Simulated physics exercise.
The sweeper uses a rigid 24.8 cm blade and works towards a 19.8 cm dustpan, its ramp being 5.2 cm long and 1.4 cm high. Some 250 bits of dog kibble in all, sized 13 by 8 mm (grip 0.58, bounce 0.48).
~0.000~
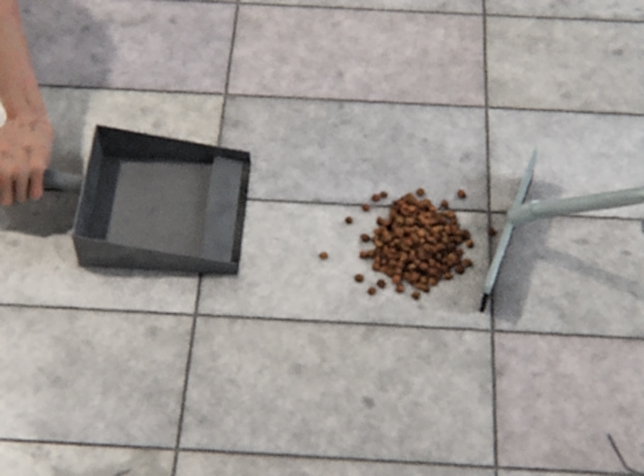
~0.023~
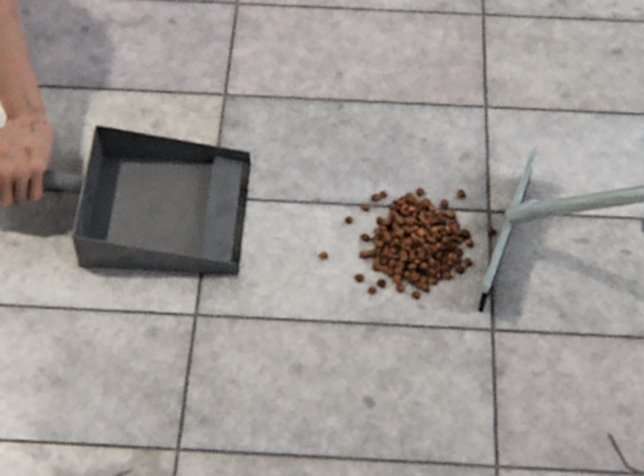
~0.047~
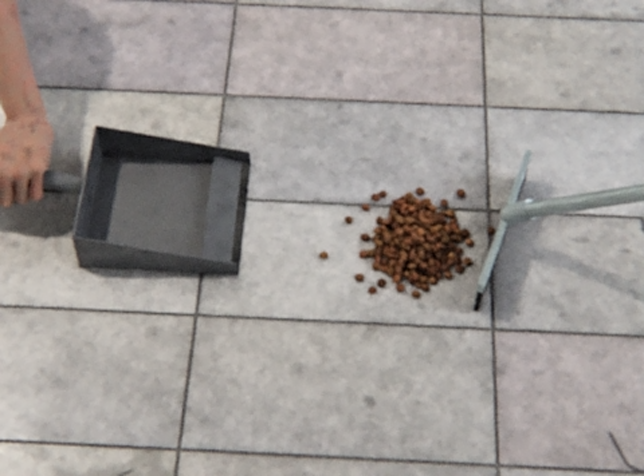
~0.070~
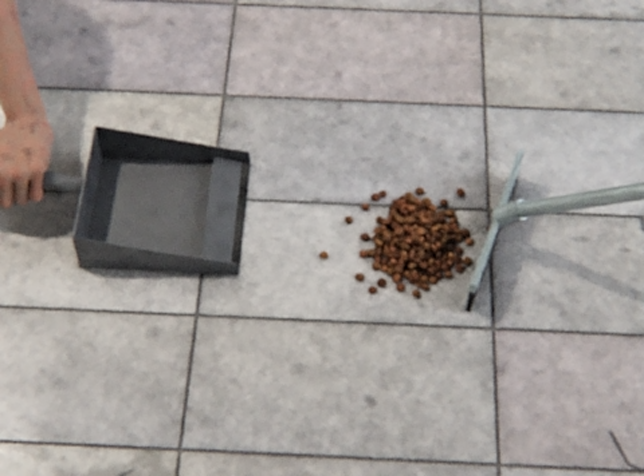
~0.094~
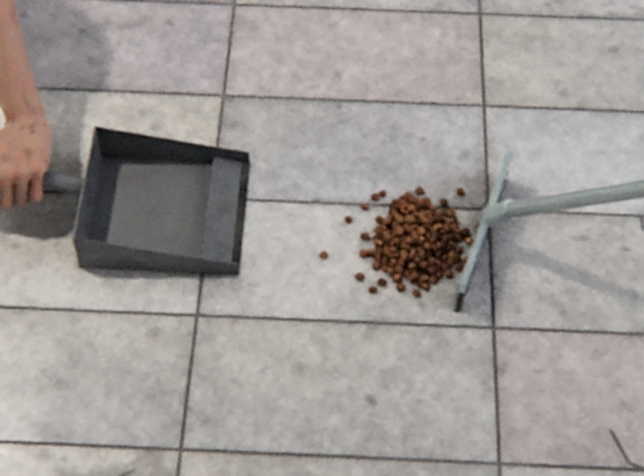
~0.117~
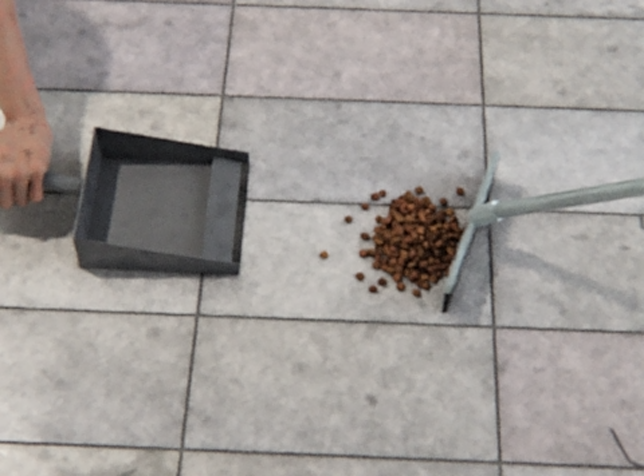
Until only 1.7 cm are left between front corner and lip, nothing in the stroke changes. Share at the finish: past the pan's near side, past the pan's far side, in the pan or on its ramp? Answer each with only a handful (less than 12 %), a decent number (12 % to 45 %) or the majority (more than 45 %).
Near side: A decent number; far side: Only a handful; pan: Only a handful.
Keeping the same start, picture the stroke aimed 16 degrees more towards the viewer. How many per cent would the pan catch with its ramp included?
About 0 percent would end up there.
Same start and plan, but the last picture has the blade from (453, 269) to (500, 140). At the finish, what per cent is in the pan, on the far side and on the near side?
Pan: 15, far side: 40, near side: 10.
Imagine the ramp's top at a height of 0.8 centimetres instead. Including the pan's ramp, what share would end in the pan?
Something like 10 per cent, ramp included.
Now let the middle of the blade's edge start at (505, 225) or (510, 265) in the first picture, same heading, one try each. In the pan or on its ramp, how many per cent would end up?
Close to 10 in a hundred, then close to 5 in a hundred.
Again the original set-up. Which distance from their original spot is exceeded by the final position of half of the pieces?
22 cm, roughly.
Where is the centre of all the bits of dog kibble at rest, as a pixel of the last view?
Near (259, 228).
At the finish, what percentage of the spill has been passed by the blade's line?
5 %.
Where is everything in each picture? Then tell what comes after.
The first picture shows blade from (487, 288) to (535, 158), moved 0.0 cm, 0 of the pieces shifted so far; middle of the pieces at (418, 241); pan at (154, 212).
The second picture shows blade from (486, 288) to (533, 157), moved 0.2 cm, 0 of the pieces shifted so far; middle of the pieces at (418, 241).
The third picture shows blade from (481, 288) to (528, 157), moved 0.9 cm, 0 of the pieces shifted so far; middle of the pieces at (418, 240).
The fourth picture shows blade from (473, 288) to (520, 157), moved 1.9 cm, 0 of the pieces shifted so far; middle of the pieces at (418, 240).
The fifth picture shows blade from (462, 288) to (509, 157), moved 3.5 cm, 1 of the pieces shifted so far; middle of the pieces at (418, 240).
The sixth picture shows blade from (448, 289) to (496, 158), moved 5.3 cm, 6 of the pieces shifted so far; middle of the pieces at (418, 239); pan at (154, 214). Its pace works out near 0.79 m/s, heading 9 degrees towards the viewer's side.
After 0.29 s, middle of the blade 18 cm from the lip; 0 % over the lip, far side 0 %, near side 10 %.
Then, at 0.41 s, middle of the blade 9 cm from the lip; 0 % over the lip, far side 0 %, near side 15 %.
Then, at 0.66 s, middle of the blade 5 cm from the lip; 10 % over the lip, far side 5 %, near side 20 %.
By 1.1 s all is still; near side 20 %, far side 5 %, pan 10 %, in front of the lip or behind the blade 70 %.
